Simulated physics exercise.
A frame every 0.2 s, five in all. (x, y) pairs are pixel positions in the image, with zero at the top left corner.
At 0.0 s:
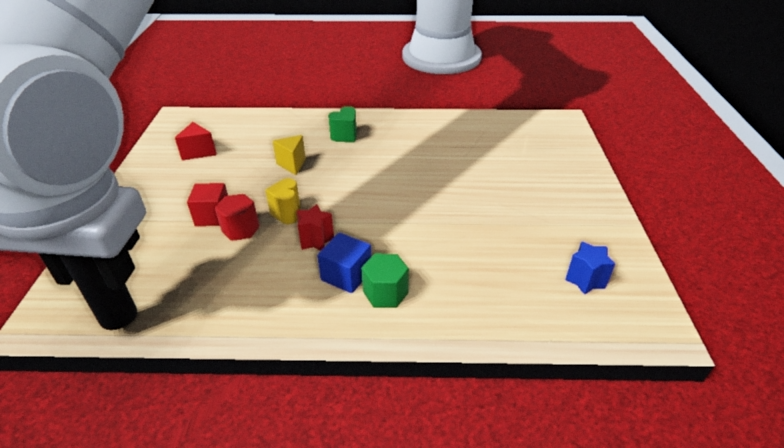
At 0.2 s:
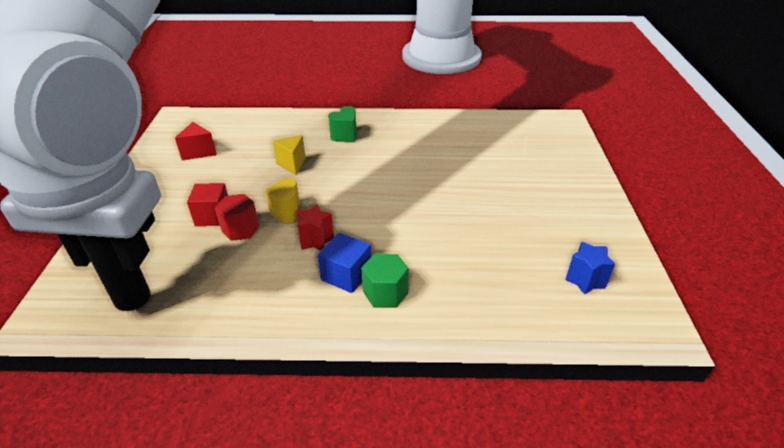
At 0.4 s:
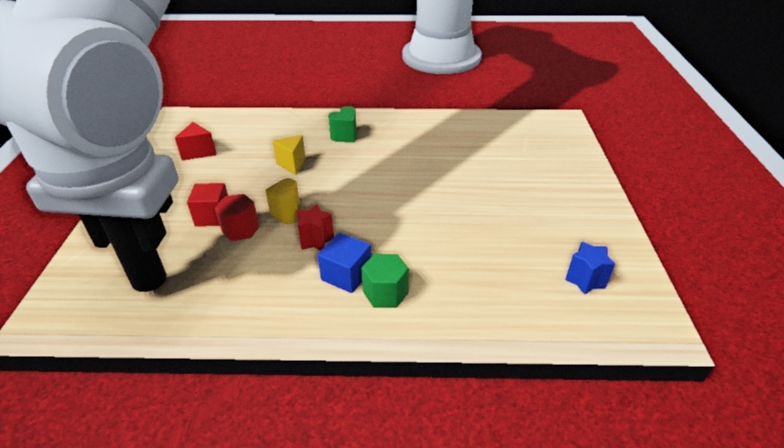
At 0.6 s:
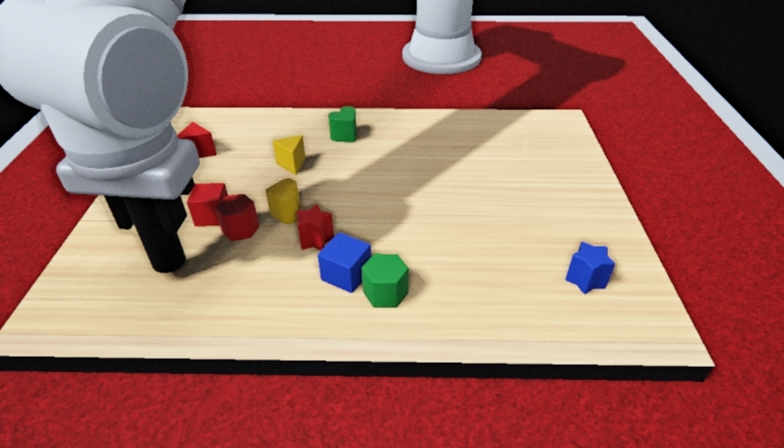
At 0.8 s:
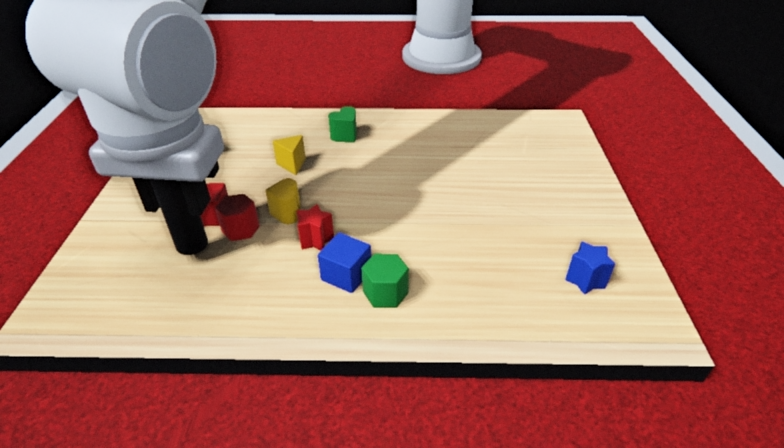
A robot arm with a black rod moving up and rightward over a wooden board toward red blocks, the coloured blocks staying still.
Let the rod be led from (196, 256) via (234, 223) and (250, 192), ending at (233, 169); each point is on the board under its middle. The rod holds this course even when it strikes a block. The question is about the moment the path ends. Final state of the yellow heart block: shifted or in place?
It ends up somewhere else.
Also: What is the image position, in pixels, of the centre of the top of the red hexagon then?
Located at (277, 175).
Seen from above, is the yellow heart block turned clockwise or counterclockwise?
From above, clockwise.
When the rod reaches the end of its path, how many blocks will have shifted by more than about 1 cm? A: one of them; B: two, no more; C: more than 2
I choose C.
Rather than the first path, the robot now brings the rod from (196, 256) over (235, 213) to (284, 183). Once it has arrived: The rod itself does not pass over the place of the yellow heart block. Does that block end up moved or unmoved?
The yellow heart block will not stay where it is.
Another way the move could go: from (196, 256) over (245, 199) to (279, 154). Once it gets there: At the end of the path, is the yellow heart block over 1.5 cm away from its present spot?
In short: No.
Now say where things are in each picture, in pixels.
The first frame shows rod's lower end (119, 317); red triangular piece (193, 130); red square (206, 191); red hexagon (234, 204); yellow heart block (283, 188).
The second frame shows rod (133, 299); blocks still.
The third frame shows rod (149, 280); blocks still.
The fourth frame shows rod (169, 262); blocks still.
The fifth frame shows rod (192, 245); red triangular piece hidden; red square partly hidden; red hexagon (234, 204); yellow heart block (283, 188).
What follows on the original path. One third of the way, rod (232, 212); red square (210, 186), turned 40° anticlockwise; red hexagon (260, 189), turned 20° clockwise; yellow heart block (291, 186), turned 25° clockwise.
Two thirds of the way, rod (247, 182); red square (211, 180), turned 85° anticlockwise; red hexagon (277, 175), turned 60° clockwise; yellow heart block (304, 183), turned 55° clockwise.
At the end, rod (230, 159); red triangular piece still; red square (211, 180), turned 85° anticlockwise; red hexagon (277, 175), turned 60° clockwise; yellow heart block (304, 183), turned 55° clockwise.
